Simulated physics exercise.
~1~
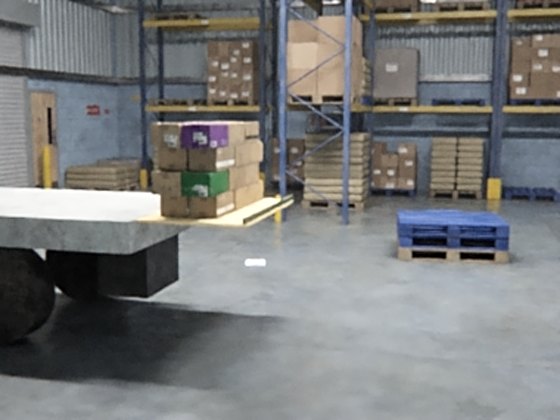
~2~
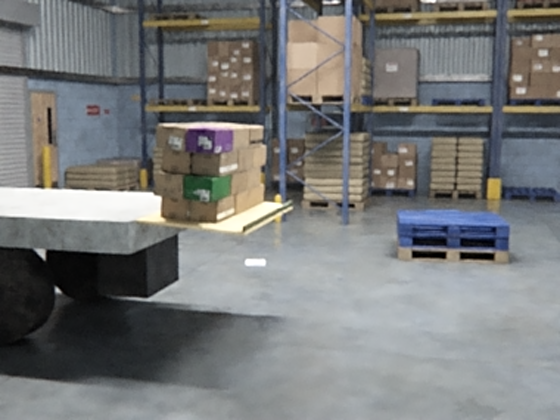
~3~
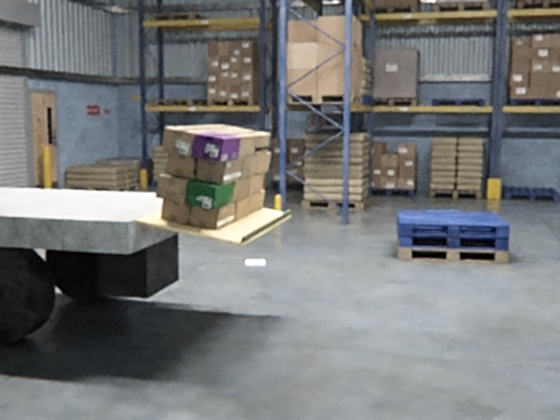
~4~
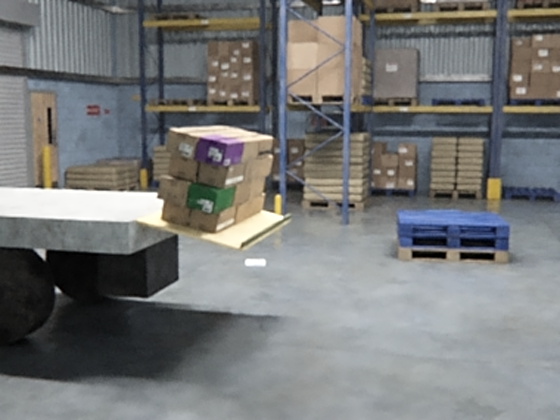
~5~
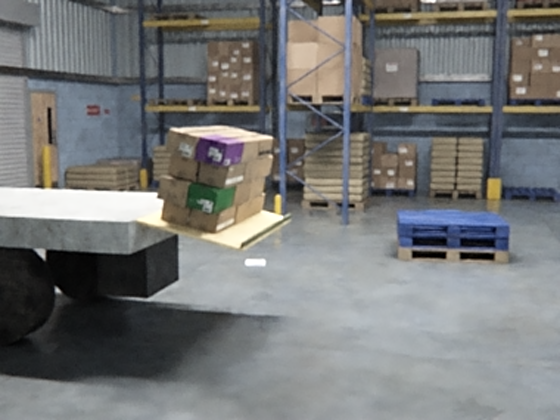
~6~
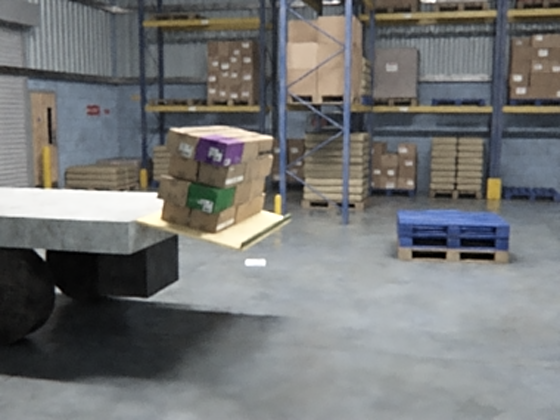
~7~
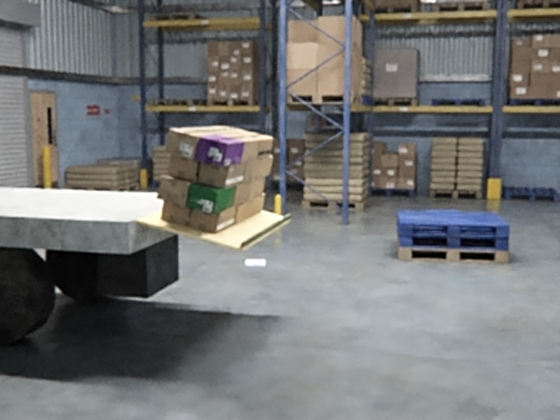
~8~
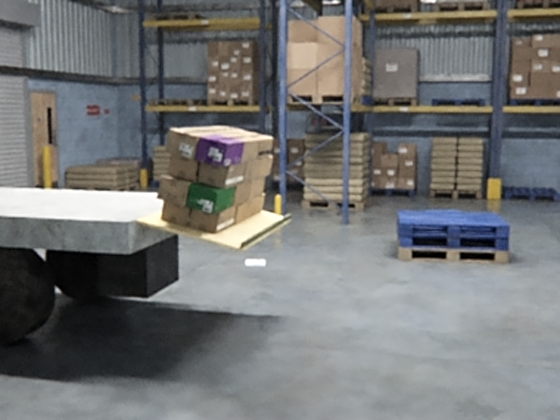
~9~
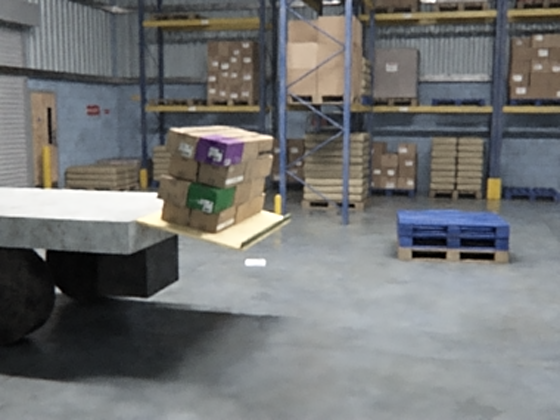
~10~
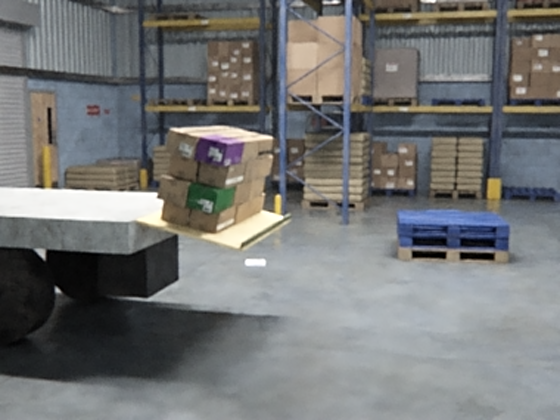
At first, a stack of cardboard parcels, one with a purple label and one with a green label, sits on a level platform at the back of a flat-bed in a warehouse. The outer end of the platform then dips down to the right, and the stack leans with it, the upper parcels shifting slightly rightward. The tilt soon stops at a gentle slope. After that nothing else moves, and the parcels hold together in a leaning pile. In the end, all of them remain aboard, with the purple one still near the top and the green one below it.
